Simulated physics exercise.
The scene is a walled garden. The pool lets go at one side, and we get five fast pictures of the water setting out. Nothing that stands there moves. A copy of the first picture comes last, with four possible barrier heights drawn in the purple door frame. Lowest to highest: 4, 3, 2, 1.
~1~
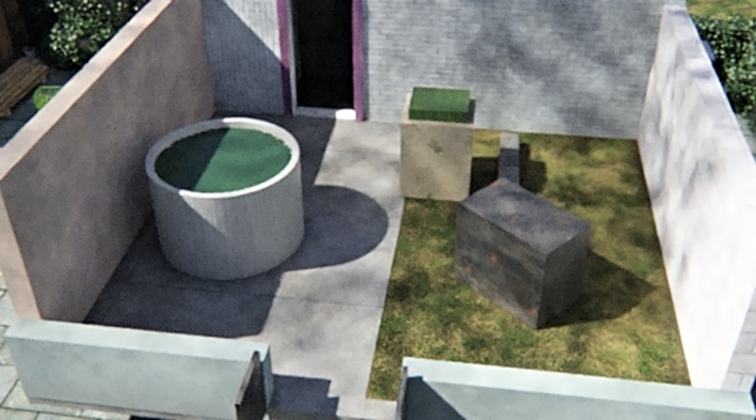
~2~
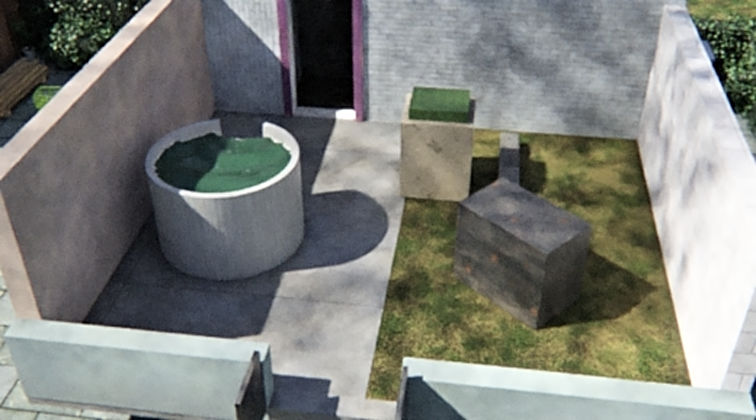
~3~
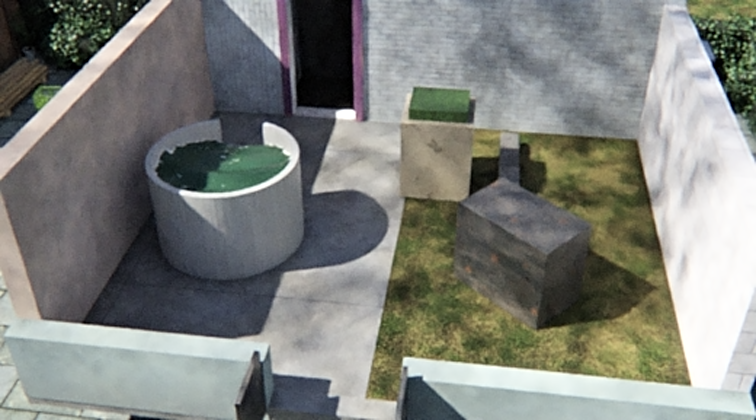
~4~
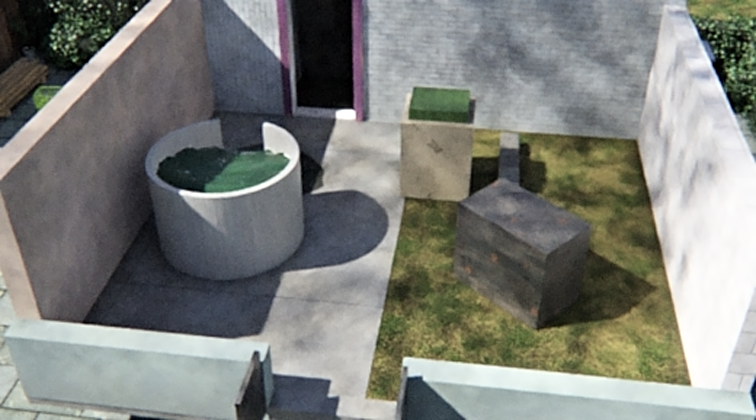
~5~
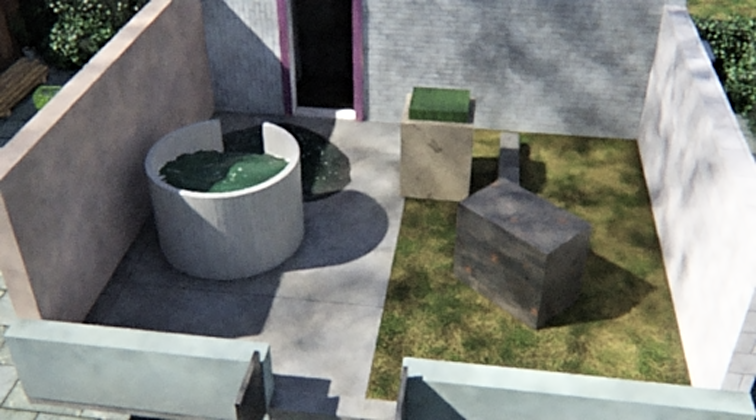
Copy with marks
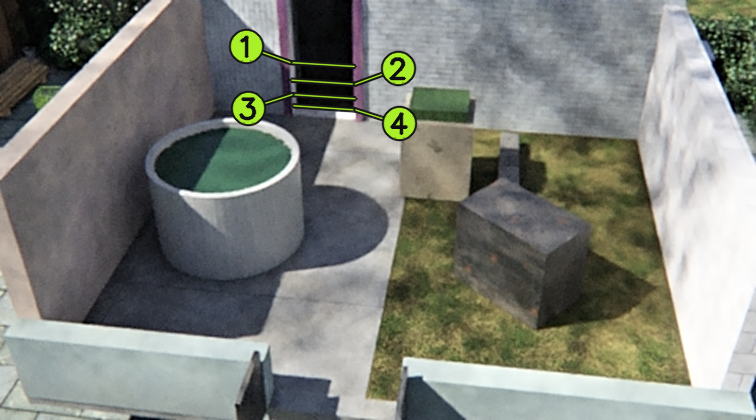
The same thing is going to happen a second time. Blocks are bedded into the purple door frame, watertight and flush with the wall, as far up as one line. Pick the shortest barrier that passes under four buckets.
Line 3 just does it.
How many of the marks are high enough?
Three of the four.
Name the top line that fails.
4.
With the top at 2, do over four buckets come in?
No.
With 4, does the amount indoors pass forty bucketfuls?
No, it does not.
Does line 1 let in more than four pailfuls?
No.
On the marked copy, 1 at (322, 64); 2 at (323, 82); 3 at (323, 96); 4 at (324, 107); from the bottom up 4, 3, 2, 1.
For line 1, nothing gets over.
For line 2, nothing gets over.
For line 3, a splash gets over, under a bucket.
For line 4, about 15 bucketfuls get in.
